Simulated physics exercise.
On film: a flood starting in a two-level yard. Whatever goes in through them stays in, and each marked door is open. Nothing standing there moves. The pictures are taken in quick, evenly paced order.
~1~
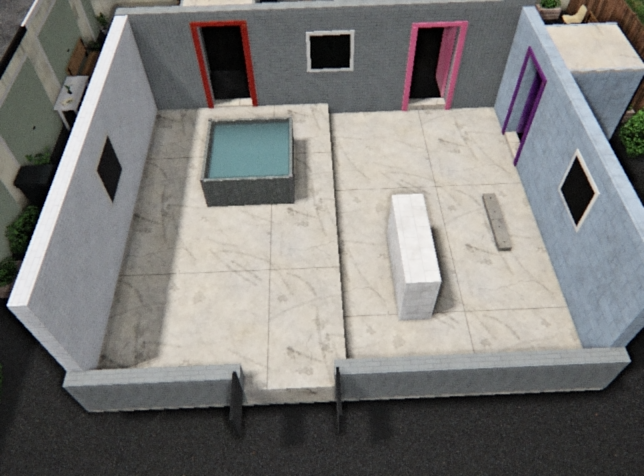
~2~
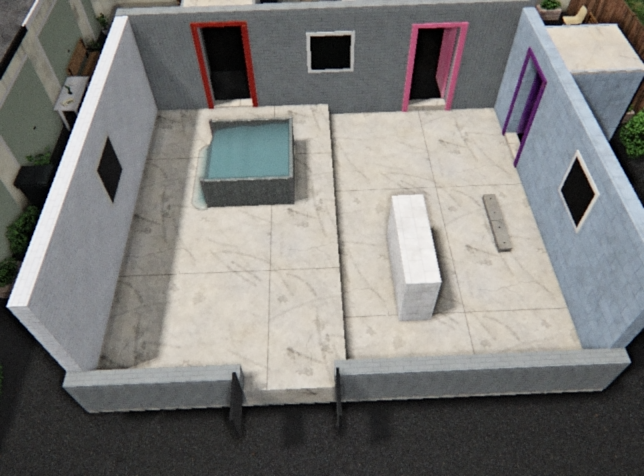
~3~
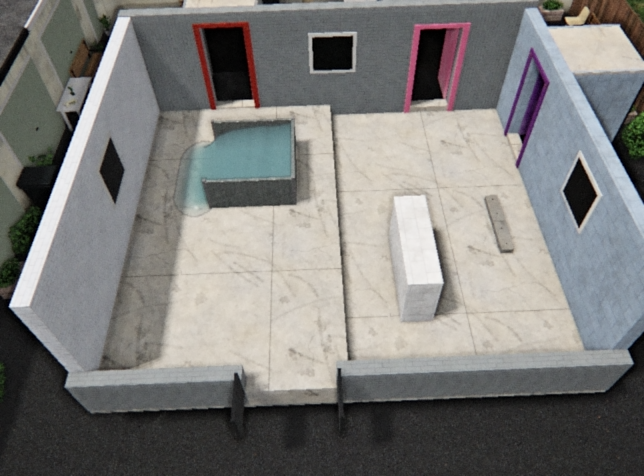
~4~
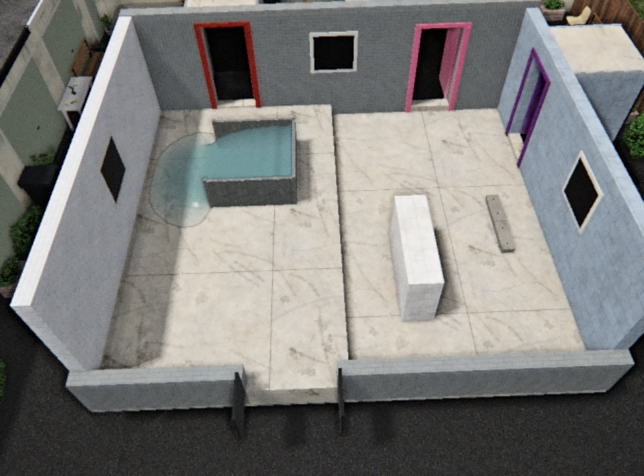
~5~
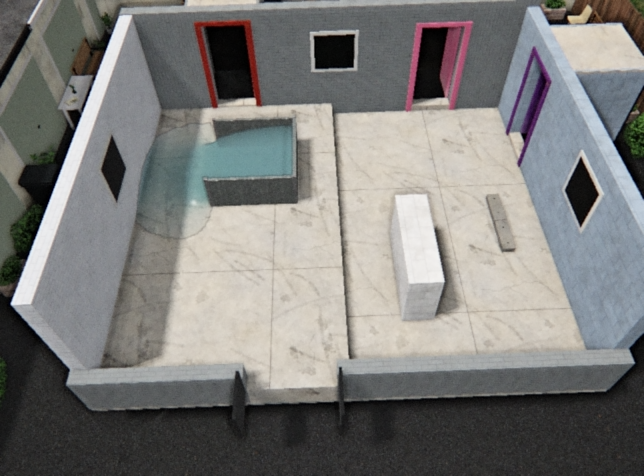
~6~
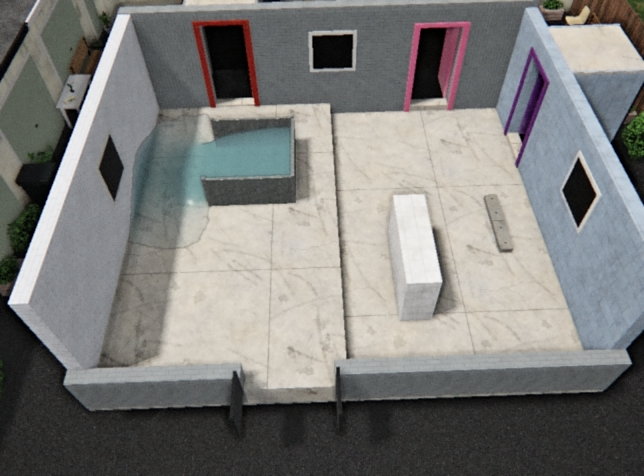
The clip shows a walled yard with pale marble flooring on two levels and a square tank of still water; then water pours out of the tank's left side and spreads in a rounded sheet to the left wall.
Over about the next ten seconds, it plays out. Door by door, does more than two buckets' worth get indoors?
Door by door: Pink door - no; purple door - no; red door - yes.
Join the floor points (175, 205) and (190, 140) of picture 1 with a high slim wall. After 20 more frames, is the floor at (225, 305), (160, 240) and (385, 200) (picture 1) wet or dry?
Soaked, soaked, untouched.
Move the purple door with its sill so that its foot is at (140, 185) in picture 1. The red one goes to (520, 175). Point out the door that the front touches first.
Note: The door marked purple comes first.
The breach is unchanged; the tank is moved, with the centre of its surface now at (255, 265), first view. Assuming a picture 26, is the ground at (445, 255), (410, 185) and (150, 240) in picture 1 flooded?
Result: Spared; spared; inundated.
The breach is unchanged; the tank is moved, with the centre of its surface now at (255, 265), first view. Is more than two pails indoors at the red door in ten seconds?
Then the red door exceeds the limit.
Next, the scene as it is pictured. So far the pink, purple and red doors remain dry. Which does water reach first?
The one in red.
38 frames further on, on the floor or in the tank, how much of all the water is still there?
Close to 94 in a hundred.
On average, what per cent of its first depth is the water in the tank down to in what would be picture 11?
42 percent or thereabouts.
A moment on, water covers 10 % of the floor; the pink door not reached, the purple door not reached, the red door not reached.
Next, water covers 20 % of the floor; the pink door not reached, the purple door not reached, the red door wet at the sill, nothing in.
Then, water covers 40 % of the floor; the pink door not reached, the purple door not reached, the red door under two buckets in.
Later, water covers 65 % of the floor; the pink door wet at the sill, nothing in, the purple door wet at the sill, nothing in, the red door over two buckets in.
In the end, water covers 90 % of the floor; the pink door wet at the sill, nothing in, the purple door wet at the sill, nothing in, the red door over two buckets in.
